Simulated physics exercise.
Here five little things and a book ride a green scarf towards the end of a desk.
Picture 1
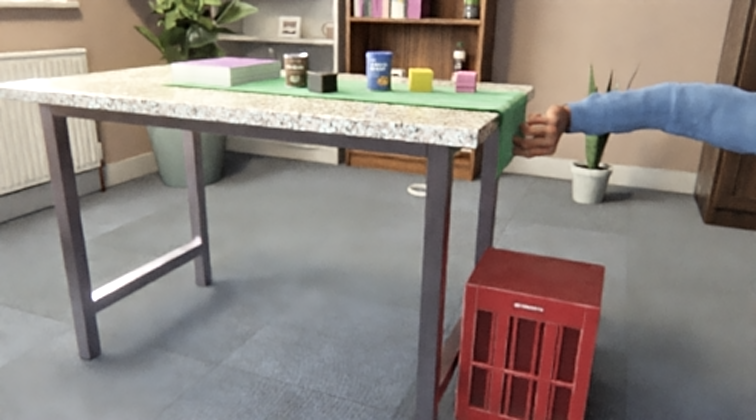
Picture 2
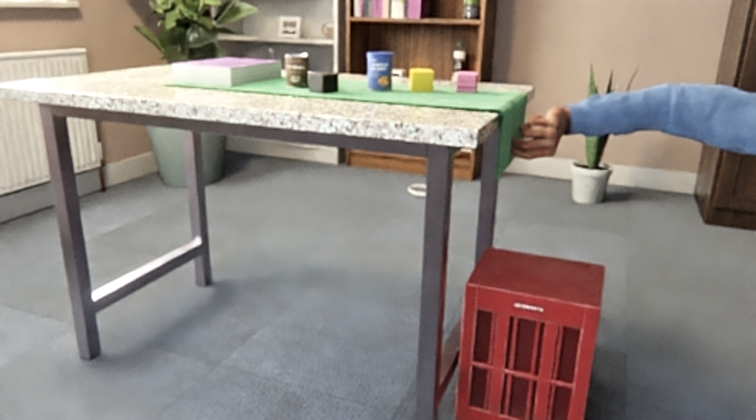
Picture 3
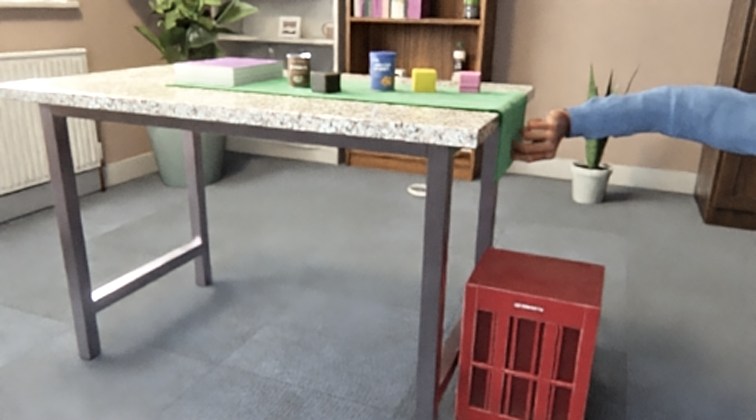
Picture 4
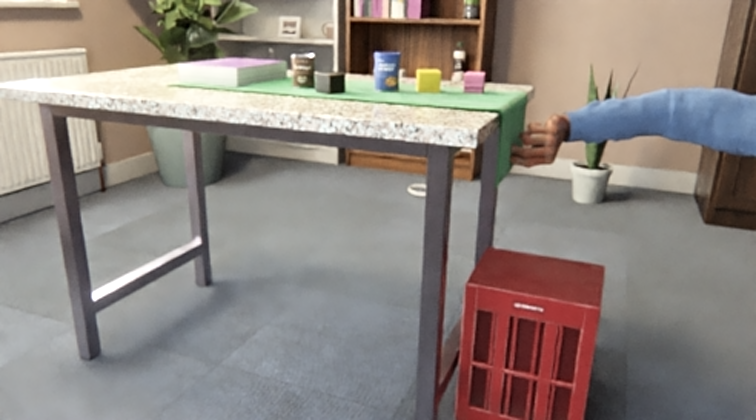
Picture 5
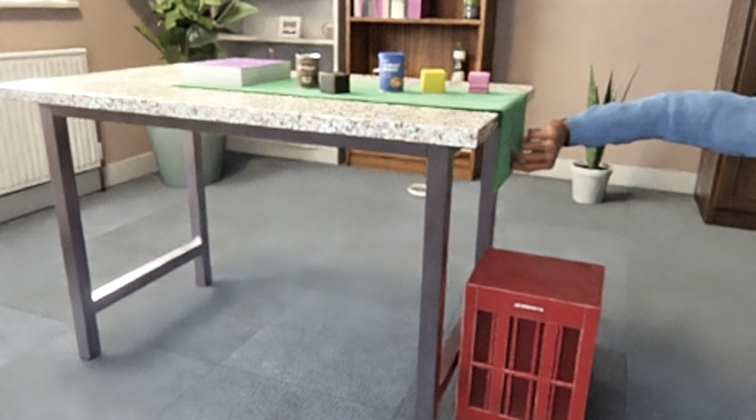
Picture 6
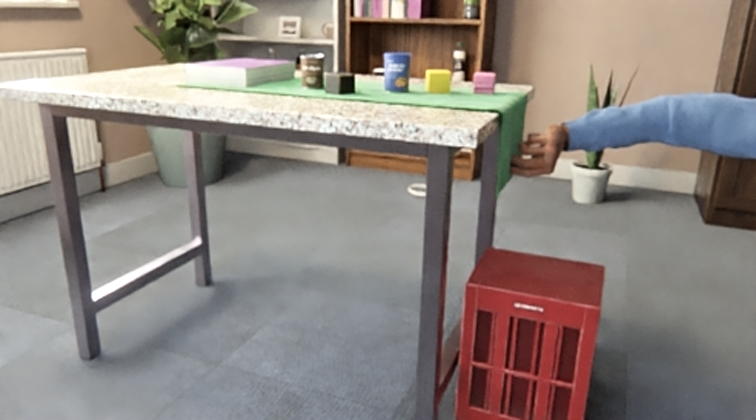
On a speckled desk, a hand draws a green scarf and its objects slightly right.
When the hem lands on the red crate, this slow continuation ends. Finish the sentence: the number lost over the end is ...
The number lost over the end is two.
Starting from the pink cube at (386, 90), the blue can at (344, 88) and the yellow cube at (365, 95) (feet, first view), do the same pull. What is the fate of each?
The pink cube stays put, the blue can stays put, the yellow cube stays put.
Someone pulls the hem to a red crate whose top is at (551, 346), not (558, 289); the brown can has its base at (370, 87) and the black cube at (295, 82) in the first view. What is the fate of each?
Note: Brown can lost; black cube kept on top.
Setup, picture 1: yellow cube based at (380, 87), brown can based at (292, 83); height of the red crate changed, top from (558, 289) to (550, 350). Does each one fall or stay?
Yellow cube: Lost; brown can: Safe.
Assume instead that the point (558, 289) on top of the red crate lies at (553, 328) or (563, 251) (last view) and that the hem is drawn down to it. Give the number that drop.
That would make 3 and 1.
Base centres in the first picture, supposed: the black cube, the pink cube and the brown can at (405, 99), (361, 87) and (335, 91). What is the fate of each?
The black cube goes over, the pink cube stays on, the brown can remains up.
Soon after, hem near (506, 228); pink cube gone.
After that, hem on the crate; pink cube and yellow cube gone.
In the end, hem on the crate; pink cube and yellow cube gone. Over the edge go two.
